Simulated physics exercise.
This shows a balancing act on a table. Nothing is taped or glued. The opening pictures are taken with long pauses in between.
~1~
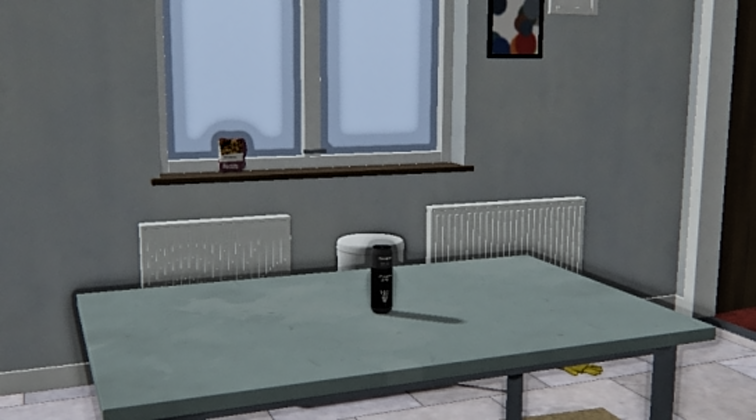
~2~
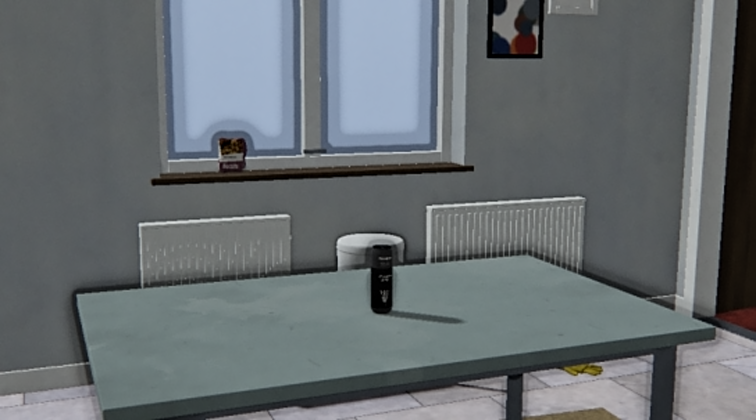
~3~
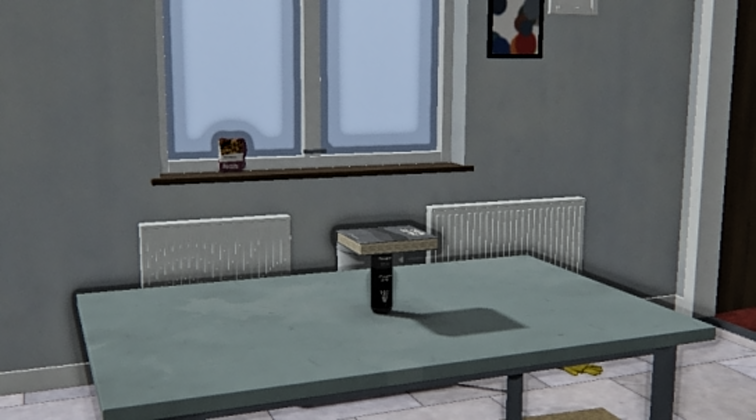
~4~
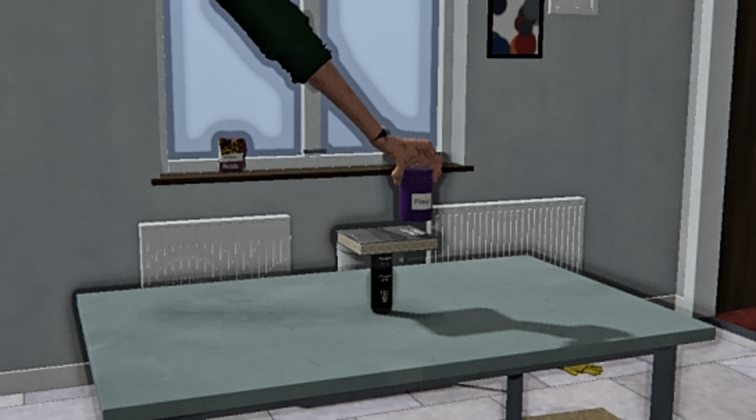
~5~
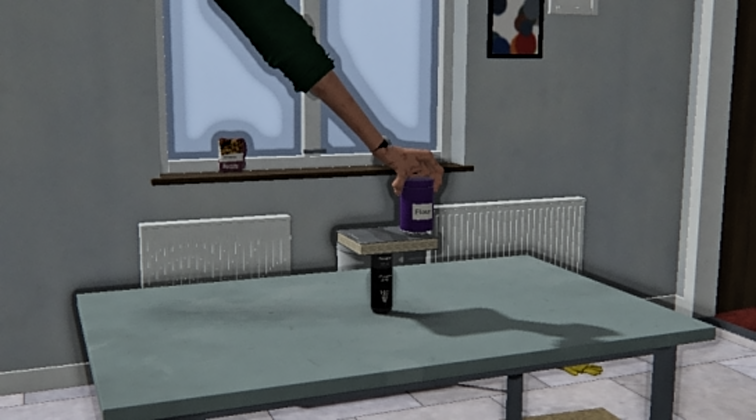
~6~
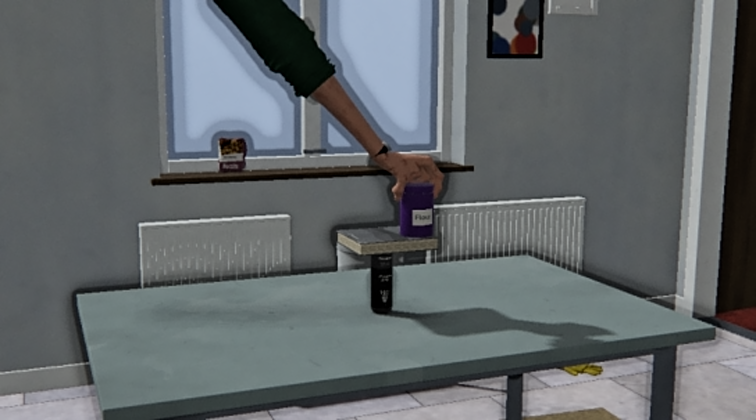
A grey-walled room with a frosted window, two white radiators and a pale tiled floor is seen from a fixed view slightly above a grey-green table. A black bottle-like object stands upright near the table's middle, with a small packet on the windowsill behind. A grey book appears lying flat on top of it, then a dark-sleeved arm lowers a purple jar onto the book's right side, hand still on it.
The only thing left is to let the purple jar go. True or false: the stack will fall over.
True.
Then, 0.30 s after the last picture, purple jar now fallen; grey book tipped 41° from how it was.
Then, 0.40 s after the last picture, grey book now fallen.
Then, 0.70 s after the last picture, things are still on the move.
Then, 1.00 s after the last picture, black can tipped 7° from how it was.
By the end, fallen, purple jar and grey book; black can in place. The stack comes apart.
